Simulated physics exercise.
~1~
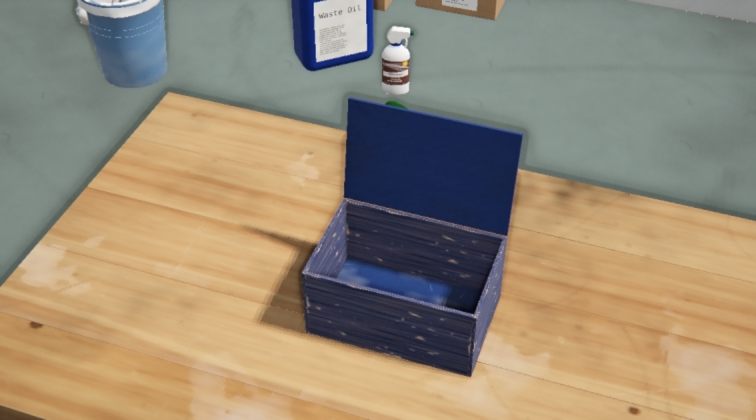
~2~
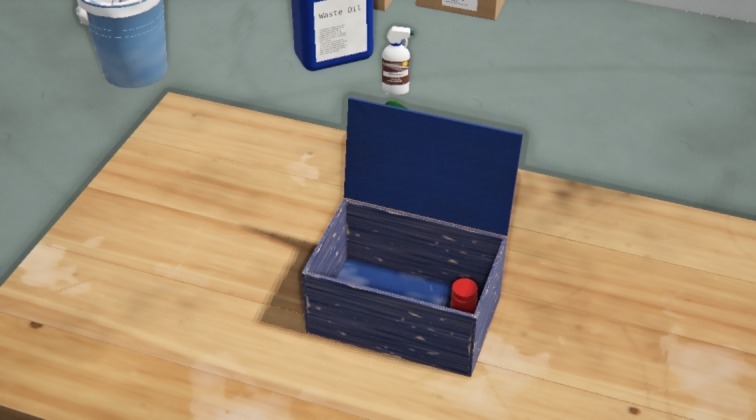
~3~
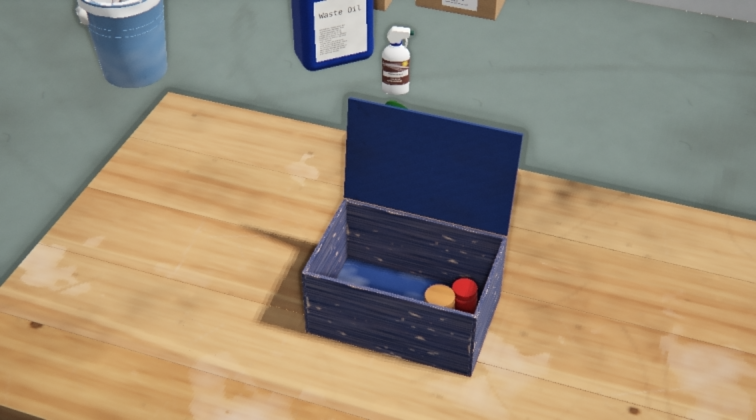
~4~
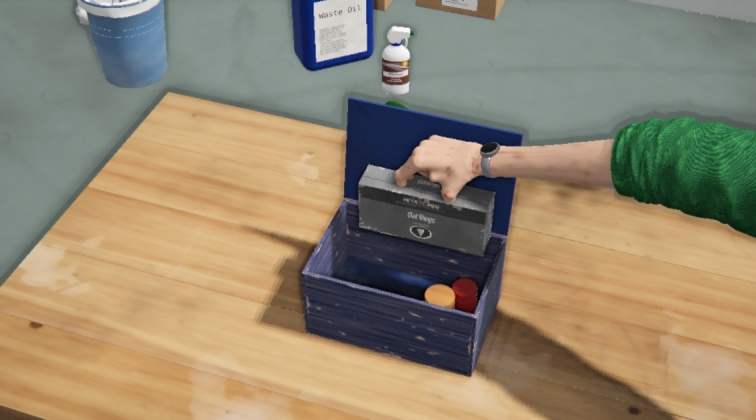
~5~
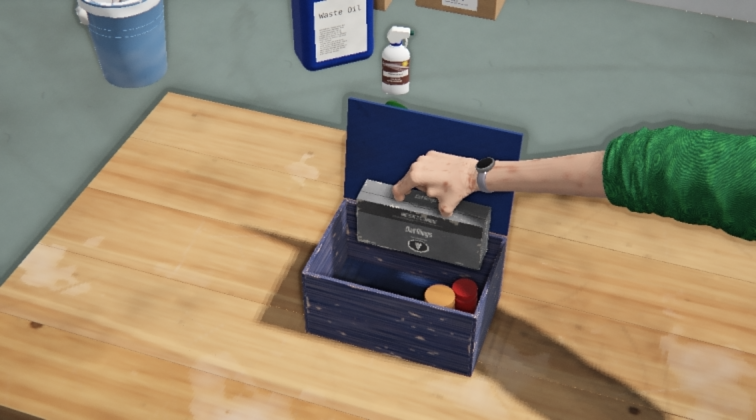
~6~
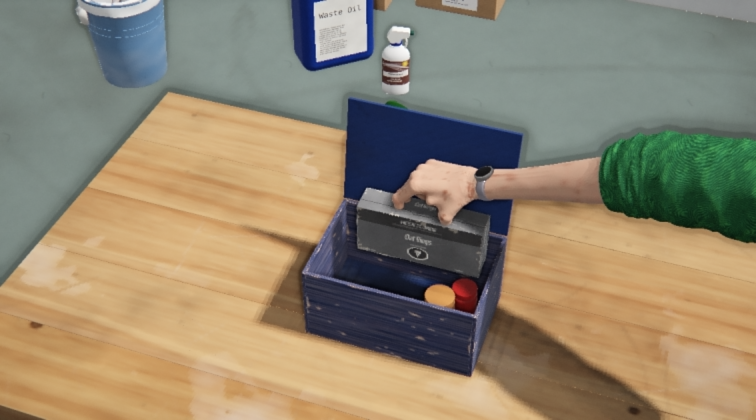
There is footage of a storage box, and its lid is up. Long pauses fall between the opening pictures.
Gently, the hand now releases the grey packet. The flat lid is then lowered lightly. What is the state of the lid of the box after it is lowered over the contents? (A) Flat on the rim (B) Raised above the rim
Flat on the rim.
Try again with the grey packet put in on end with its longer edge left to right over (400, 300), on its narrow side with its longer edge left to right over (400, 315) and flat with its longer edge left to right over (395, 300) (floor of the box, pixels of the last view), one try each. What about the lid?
The first time it is kept open, the next time it goes down completely, and the last time it goes down completely.
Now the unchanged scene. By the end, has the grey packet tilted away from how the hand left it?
Result: It remains as it was set.
Then, 0.90 s later than the last frame, lid starting down; grey packet moved a little near (421, 272).
Then, 1.60 s later than the last frame, lid 56° above the rim; grey packet moved a little near (421, 272).
Then, 1.90 s later than the last frame, lid 22° above the rim; grey packet moved a little near (421, 272).
When it is over, lid shut; moved from the start, grey packet; the other 2 as before. End places, in pixels of the last picture, grey packet near (421, 272).
